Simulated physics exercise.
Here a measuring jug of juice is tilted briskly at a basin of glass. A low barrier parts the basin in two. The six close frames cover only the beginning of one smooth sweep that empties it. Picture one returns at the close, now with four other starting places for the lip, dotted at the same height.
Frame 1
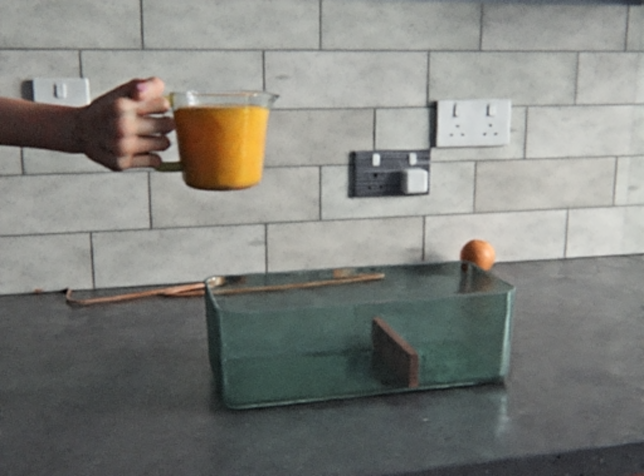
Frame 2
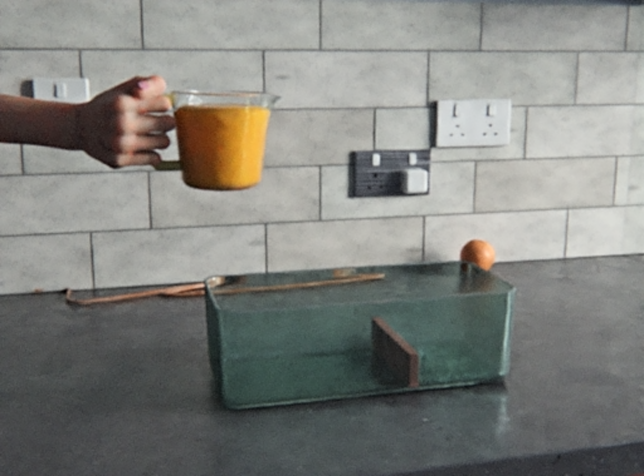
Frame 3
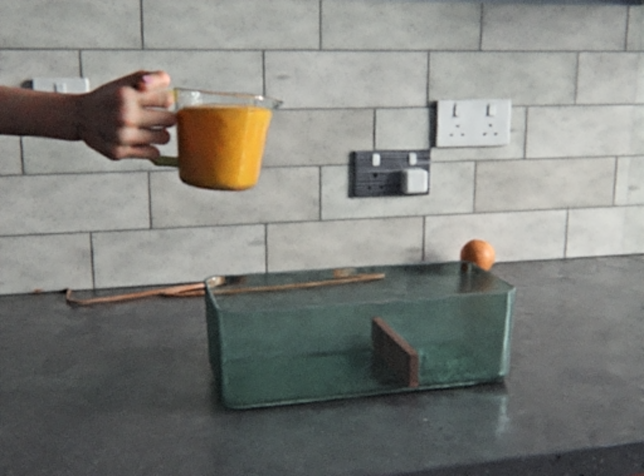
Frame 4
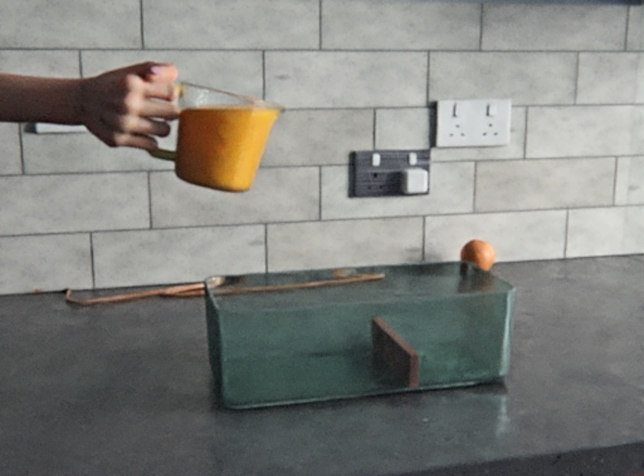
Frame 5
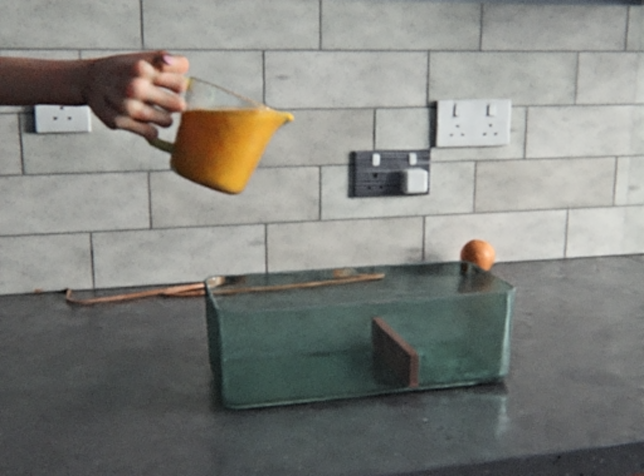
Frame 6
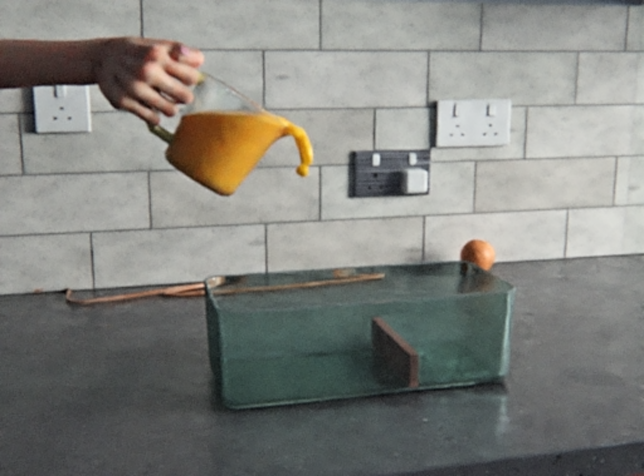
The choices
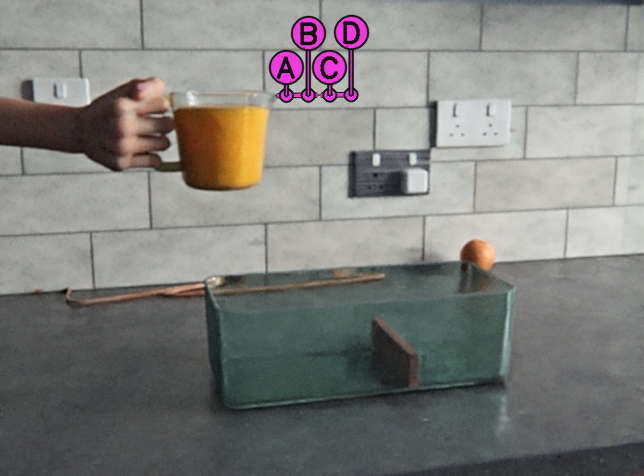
A hand tilting a glass jug of orange juice rightward above a divided glass basin, juice starting to pour from the lip.
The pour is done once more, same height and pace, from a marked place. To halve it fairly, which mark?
Choose C.
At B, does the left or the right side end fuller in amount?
The left side.
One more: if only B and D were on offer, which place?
D.
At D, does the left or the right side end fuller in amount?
More ends on the right.
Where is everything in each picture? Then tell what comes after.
Upright, lip at (278, 95); basin from (221, 407) to (506, 378); top of the wall at (394, 334); nothing has left yet, in the first frame.
Upright, lip at (279, 97); nothing has left yet, in the second frame.
Tipped about 6°, lip at (282, 101); nothing has left yet, in the third frame.
Tipped about 13°, lip at (286, 109); nothing has left yet, in the fourth frame.
Tipped about 22°, lip at (289, 120); juice is over the lip, down to (289, 120), in the fifth frame.
Tipped about 34°, lip at (291, 134); juice is over the lip, down to (302, 173), in the sixth frame.
In magenta, A at (286, 95); B at (308, 95); C at (329, 95); D at (351, 94).
Choosing A, about 91 % ends left of the wall and 6 % right of it.
Choosing B, about 87 % ends left of the wall and 9 % right of it; 4 % is lost outside.
Choosing C, about 52 % ends left of the wall and 47 % right of it.
Choosing D, about 23 % ends left of the wall and 75 % right of it.
